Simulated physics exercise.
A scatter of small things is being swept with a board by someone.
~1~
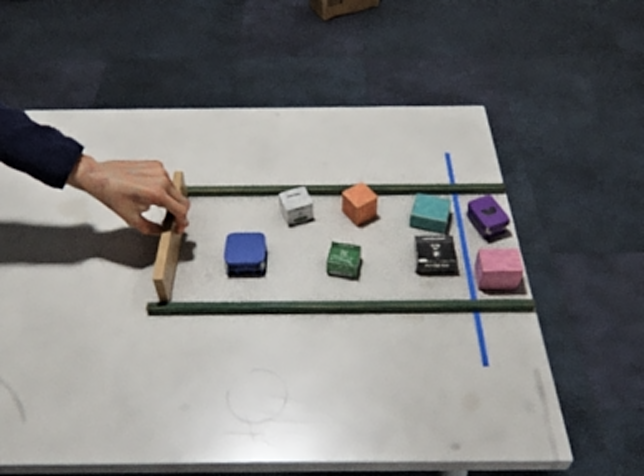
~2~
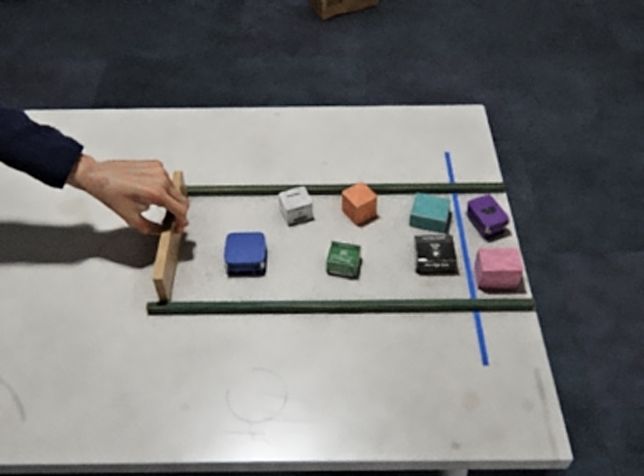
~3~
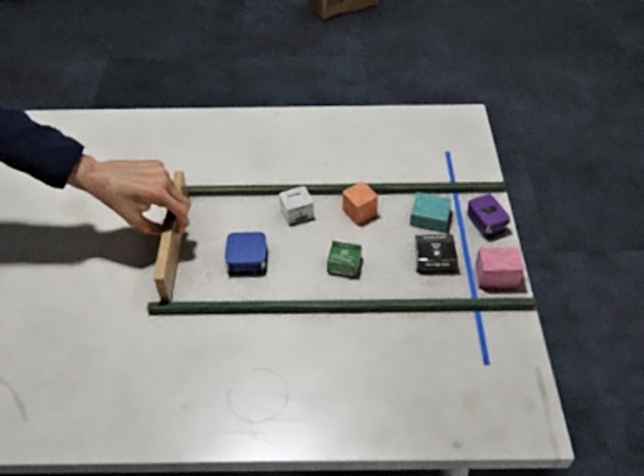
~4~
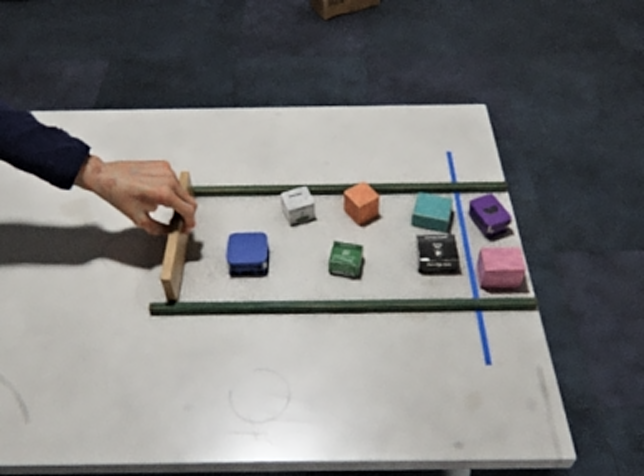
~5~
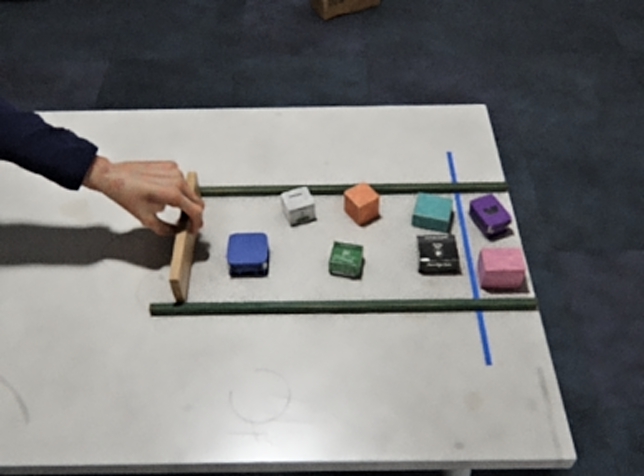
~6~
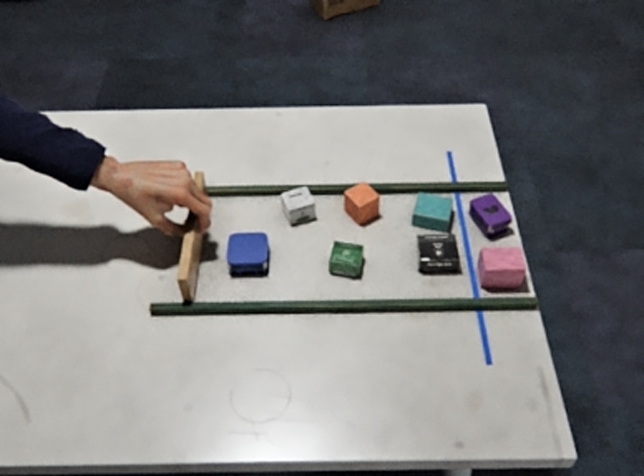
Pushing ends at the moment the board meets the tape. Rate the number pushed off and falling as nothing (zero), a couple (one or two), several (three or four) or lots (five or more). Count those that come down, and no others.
It is several.
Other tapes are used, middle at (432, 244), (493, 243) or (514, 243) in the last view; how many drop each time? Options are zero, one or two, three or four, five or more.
Taking the tapes one at a time, the count is one to two, then five or over, then more than four.
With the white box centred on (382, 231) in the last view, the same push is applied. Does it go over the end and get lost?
It keeps its place.
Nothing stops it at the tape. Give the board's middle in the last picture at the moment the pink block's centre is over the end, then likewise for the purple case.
The middle is at (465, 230) when it's the pink block, and at (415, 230) when it's the purple case.
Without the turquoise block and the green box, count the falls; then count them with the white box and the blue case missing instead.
In order, the numbers are 3 and 1.
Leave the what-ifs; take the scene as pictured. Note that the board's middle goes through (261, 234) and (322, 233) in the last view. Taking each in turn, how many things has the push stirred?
1, then 4.
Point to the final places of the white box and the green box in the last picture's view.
The white box stops around (475, 204); the green box around (522, 240).
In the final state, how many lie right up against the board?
That comes to 2.
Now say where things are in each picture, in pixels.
Purple case (487, 218); pink block (498, 269); turquoise block (430, 213); board (172, 235); tape (464, 245), in the first frame.
Pink block (498, 269); white box (296, 206), in the second frame.
Turquoise block (431, 212); board (173, 234), in the third frame.
Purple case (489, 217); black box (437, 253), in the fourth frame.
Pink block (501, 268); green box (346, 259), in the fifth frame.
Purple case (489, 216); pink block (501, 268); turquoise block (433, 212); board (194, 235); tape (467, 244), in the sixth frame.
A little later, none off yet; purple case at rest near (489, 216); pink block at rest near (501, 268); turquoise block at rest near (433, 212).
Next, none off yet; purple case shifted about its own width near (517, 214); pink block shifted about its own width near (532, 269); turquoise block shifted about its own width near (485, 210).
When it is over, the number that fall off is three or four; down, black box, turquoise block and purple case.
